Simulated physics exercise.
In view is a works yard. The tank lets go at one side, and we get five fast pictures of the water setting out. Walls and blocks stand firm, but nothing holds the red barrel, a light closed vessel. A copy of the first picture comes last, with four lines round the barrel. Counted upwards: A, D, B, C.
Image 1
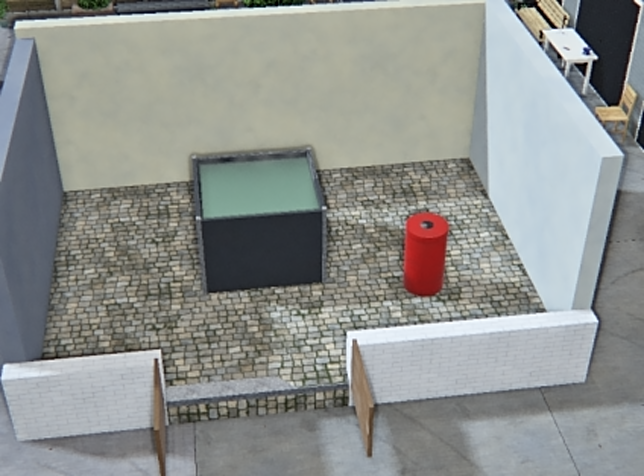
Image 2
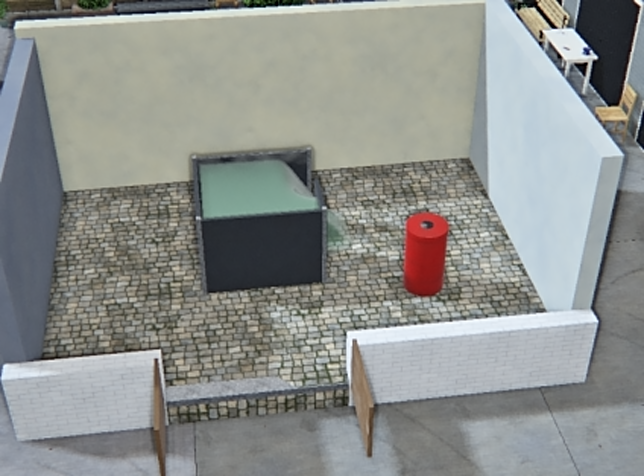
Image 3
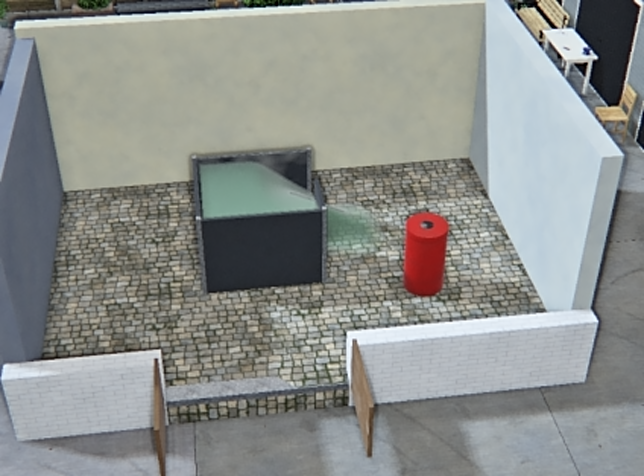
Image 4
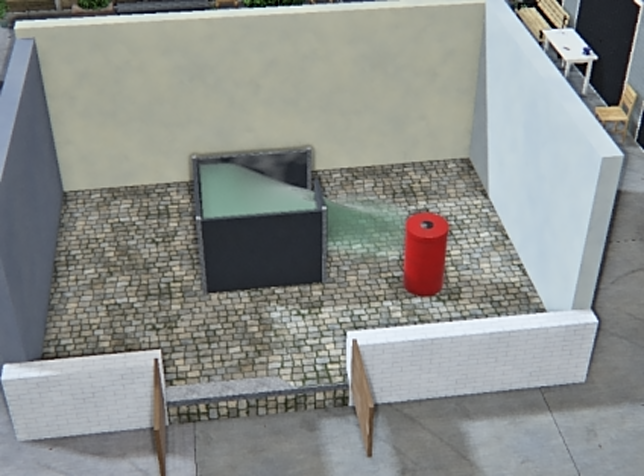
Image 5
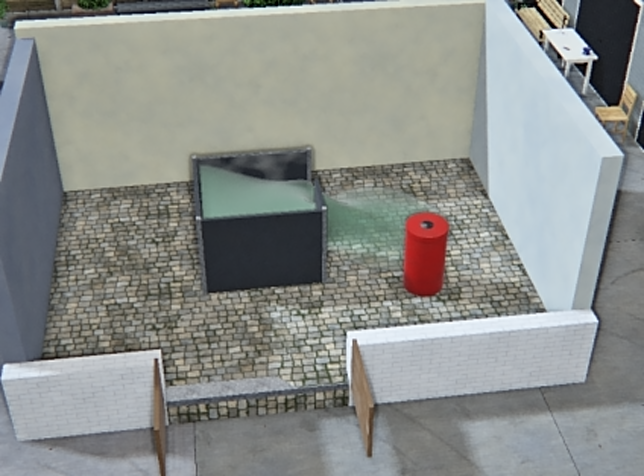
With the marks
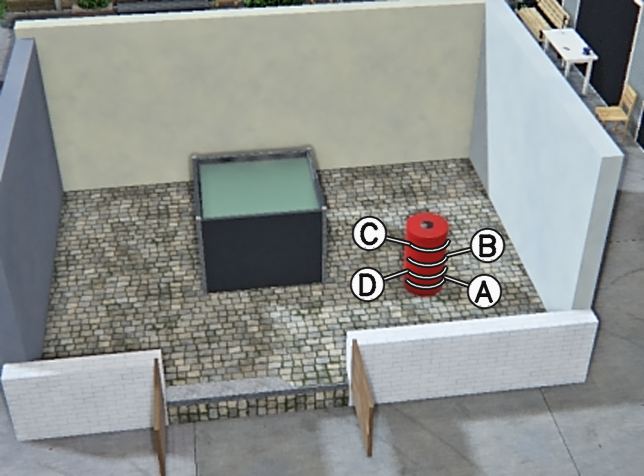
Pale green liquid poured out of the right side of a dark square tank in a cobbled yard, spreading across the stones toward a red barrel as the level inside the tank dropped.
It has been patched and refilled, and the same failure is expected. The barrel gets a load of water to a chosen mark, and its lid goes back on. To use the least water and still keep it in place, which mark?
The answer is mark A.
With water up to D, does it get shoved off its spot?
No.
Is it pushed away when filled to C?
No.
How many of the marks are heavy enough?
All of them.
On the marked copy, A at (429, 287); B at (431, 265); C at (432, 250); D at (430, 277); from the bottom up A, D, B, C.
For mark A, it does not move.
For mark B, it does not move.
For mark C, it does not move.
For mark D, it does not move.
